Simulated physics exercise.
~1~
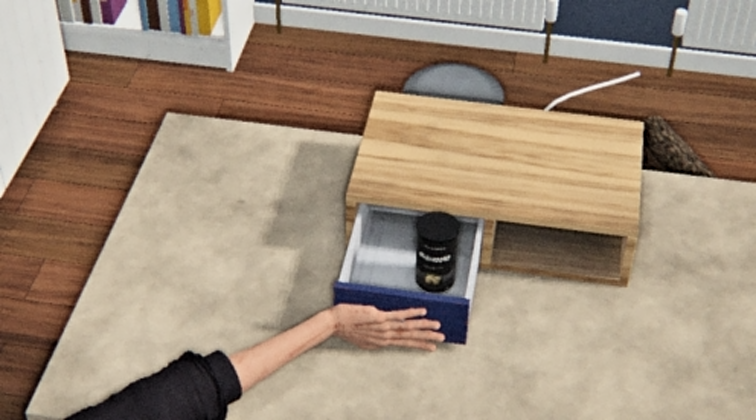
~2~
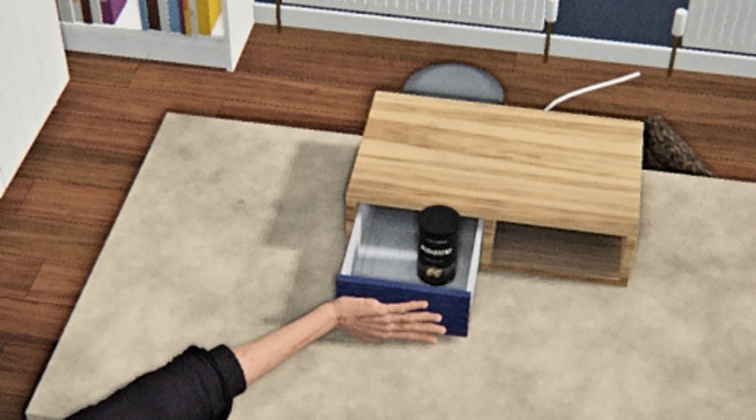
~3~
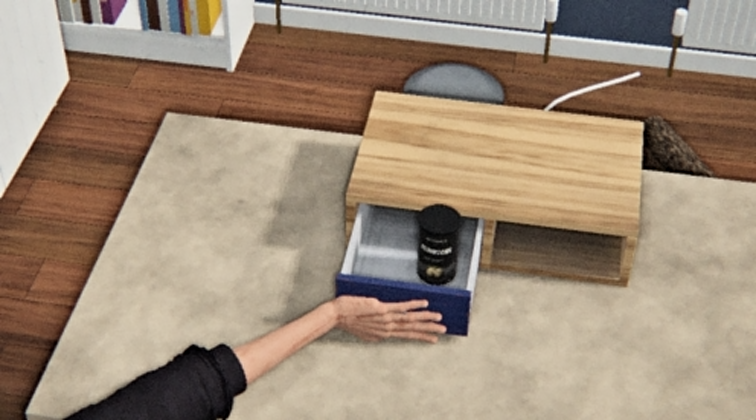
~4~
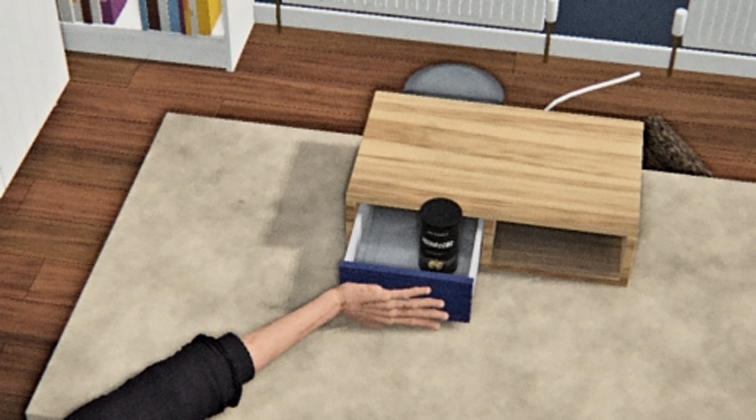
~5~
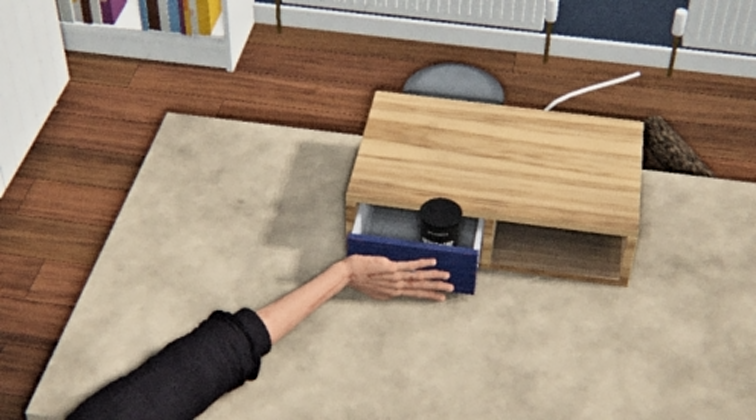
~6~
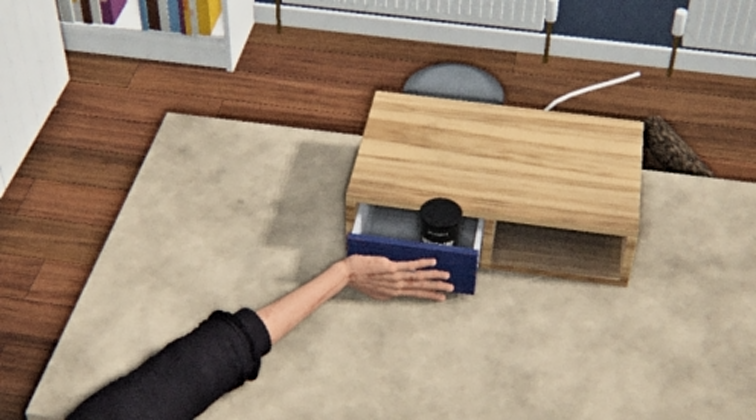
A blue-fronted drawer holding an upright black pot was pushed by a hand toward a low wooden chest on a beige rug, sliding in bit by bit, until it came to rest still partly open with the pot standing inside.
